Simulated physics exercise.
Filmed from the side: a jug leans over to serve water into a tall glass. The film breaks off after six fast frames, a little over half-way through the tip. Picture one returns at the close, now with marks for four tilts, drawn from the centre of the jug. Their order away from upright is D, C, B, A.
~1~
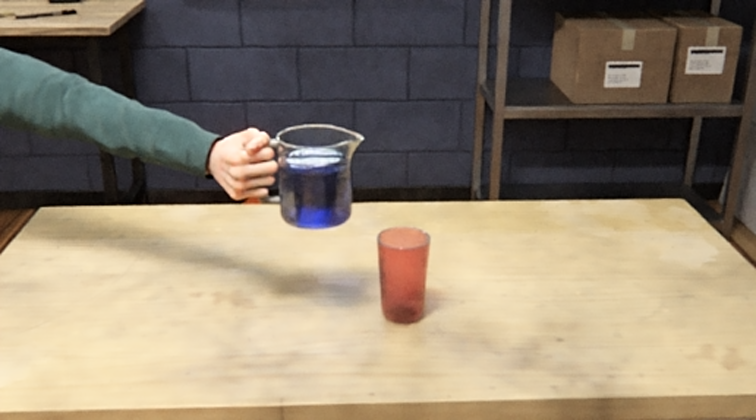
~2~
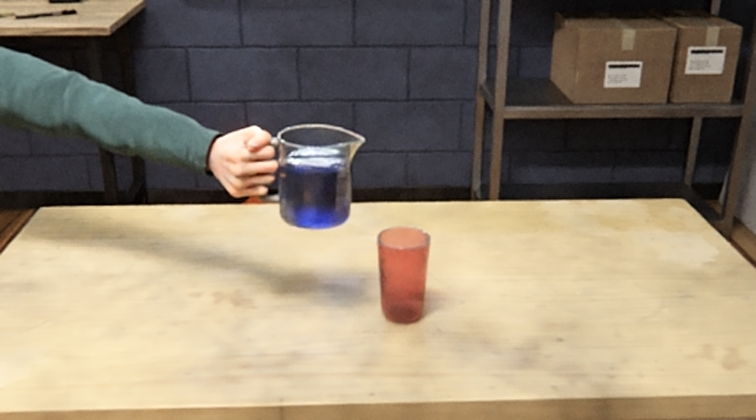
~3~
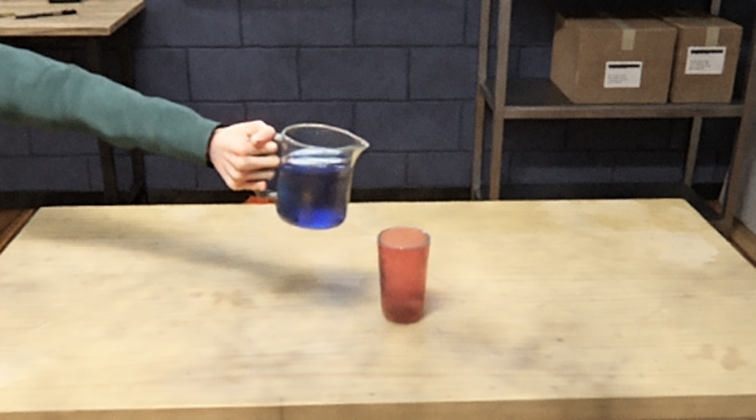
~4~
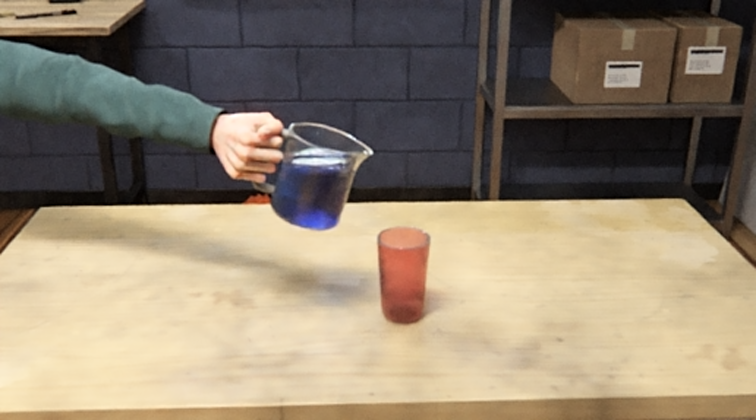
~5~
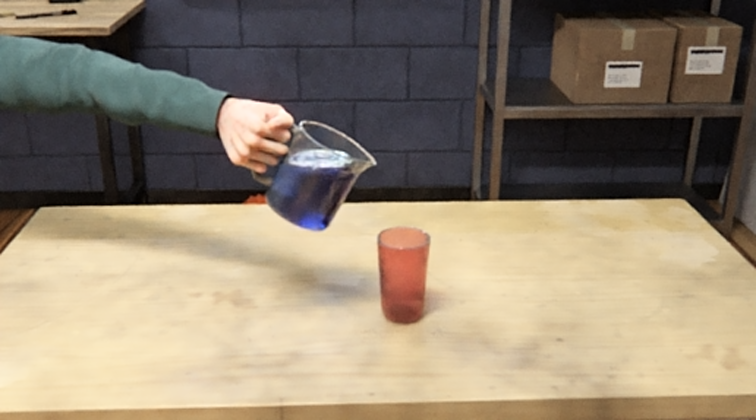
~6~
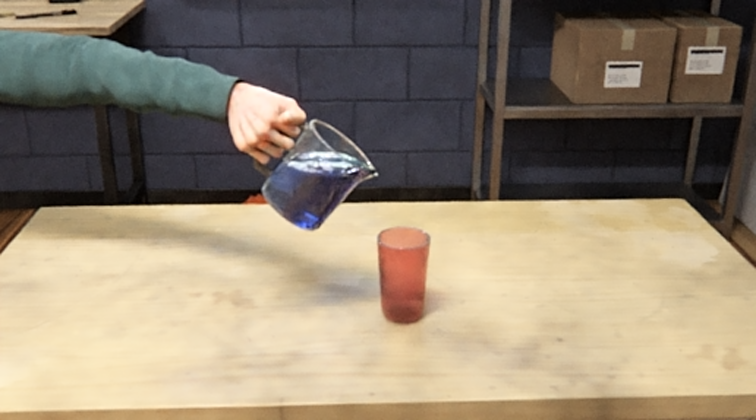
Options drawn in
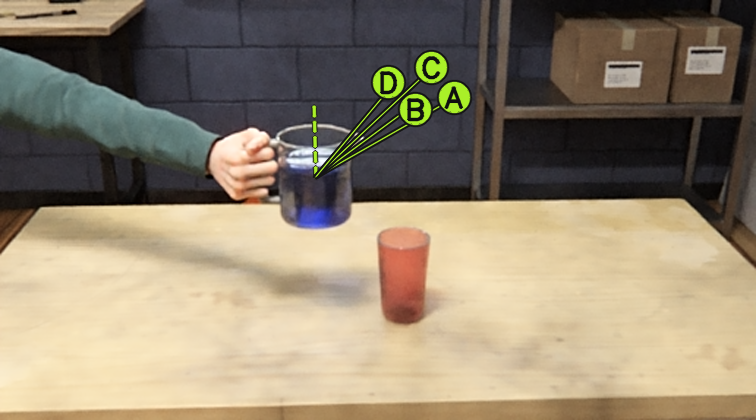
The footage shows a hand in a green sleeve holding a glass jug of blue liquid above a wooden table, upright at first, then steadily tilting it rightward, its spout above a tall red glass, with nothing leaving the jug.
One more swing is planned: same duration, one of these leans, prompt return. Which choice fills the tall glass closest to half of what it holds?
Take A.
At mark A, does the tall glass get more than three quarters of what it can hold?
No, less.
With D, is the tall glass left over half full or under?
Under.
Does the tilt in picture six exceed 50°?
No.
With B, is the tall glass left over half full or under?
Under.
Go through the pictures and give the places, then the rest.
The first picture shows upright, lip at (362, 138); rim of the tall glass round (404, 237); nothing has left yet.
The second picture shows upright, lip at (363, 140); nothing has left yet.
The third picture shows tipped about 8°, lip at (367, 144); nothing has left yet.
The fourth picture shows tipped about 16°, lip at (371, 152); nothing has left yet.
The fifth picture shows tipped about 27°, lip at (375, 163); nothing has left yet.
The sixth picture shows tipped about 39°, lip at (376, 174); nothing has left yet.
On the marked copy, A at (440, 106); B at (398, 116); C at (419, 79); D at (381, 98).
With A, the tall glass ends with about 46 % of what it can hold.
With B, the tall glass ends with about 31 % of what it can hold.
With C, the tall glass ends with about 18 % of what it can hold.
With D, the tall glass ends with about 9 % of what it can hold.
